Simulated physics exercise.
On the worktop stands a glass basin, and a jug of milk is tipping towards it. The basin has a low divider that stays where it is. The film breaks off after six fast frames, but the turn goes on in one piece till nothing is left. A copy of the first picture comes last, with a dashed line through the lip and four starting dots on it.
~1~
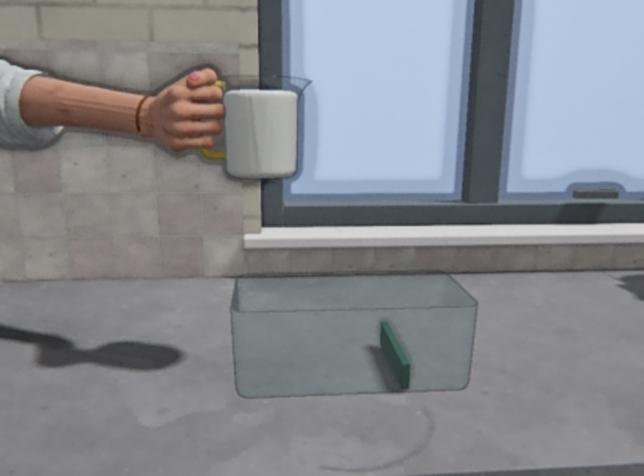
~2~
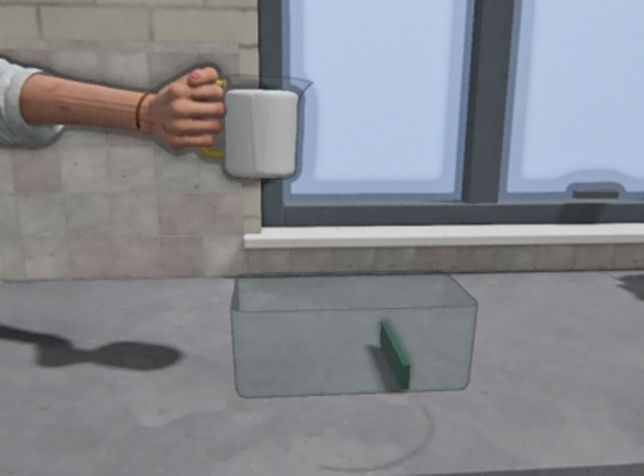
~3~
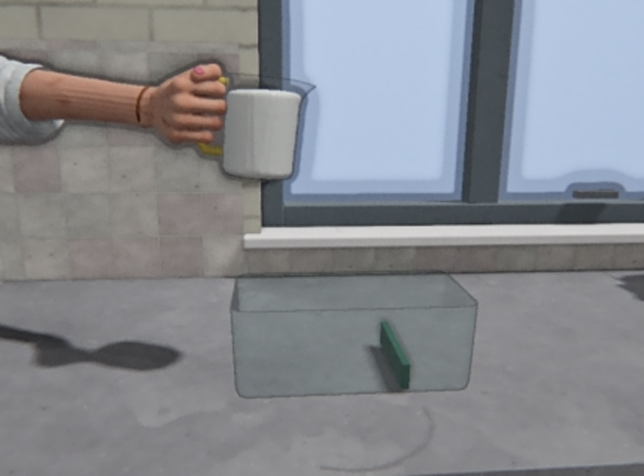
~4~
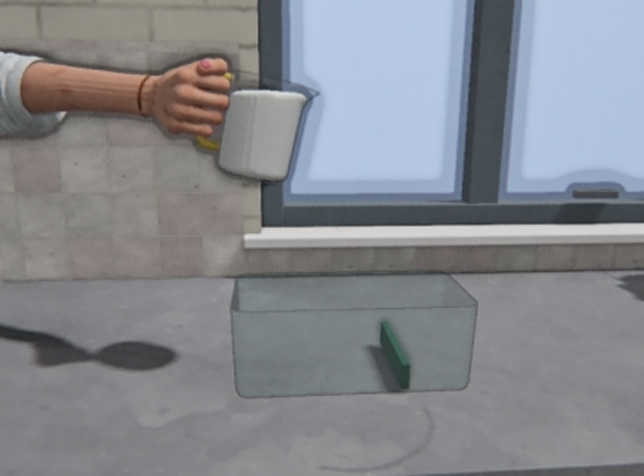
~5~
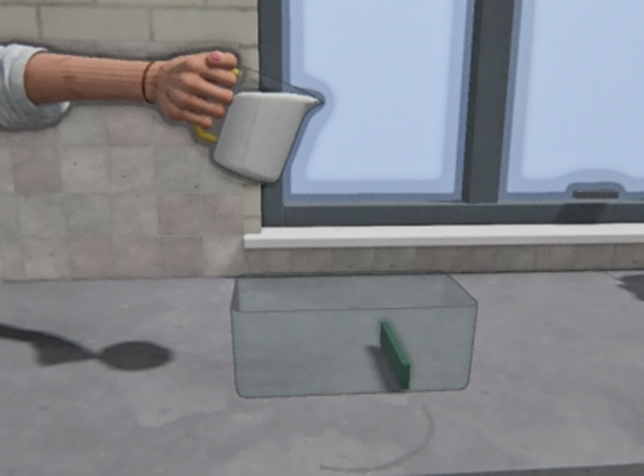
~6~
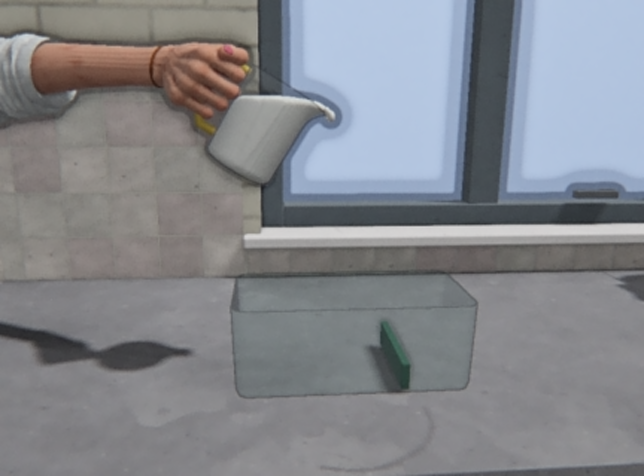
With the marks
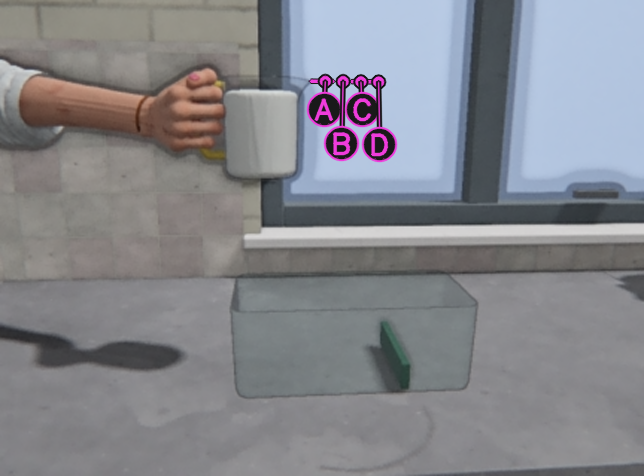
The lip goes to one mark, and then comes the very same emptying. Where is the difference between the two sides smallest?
The best spot is A.
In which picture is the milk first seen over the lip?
Picture 6.
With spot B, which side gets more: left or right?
The right one.
On the marked copy, A at (325, 81); B at (343, 81); C at (360, 81); D at (378, 82).
Choosing A, about 50 % ends left of the wall and 48 % right of it.
Choosing B, about 29 % ends left of the wall and 68 % right of it; 3 % is lost outside.
Choosing C, about 34 % ends left of the wall and 61 % right of it; 6 % is lost outside.
Choosing D, about 38 % ends left of the wall and 60 % right of it.
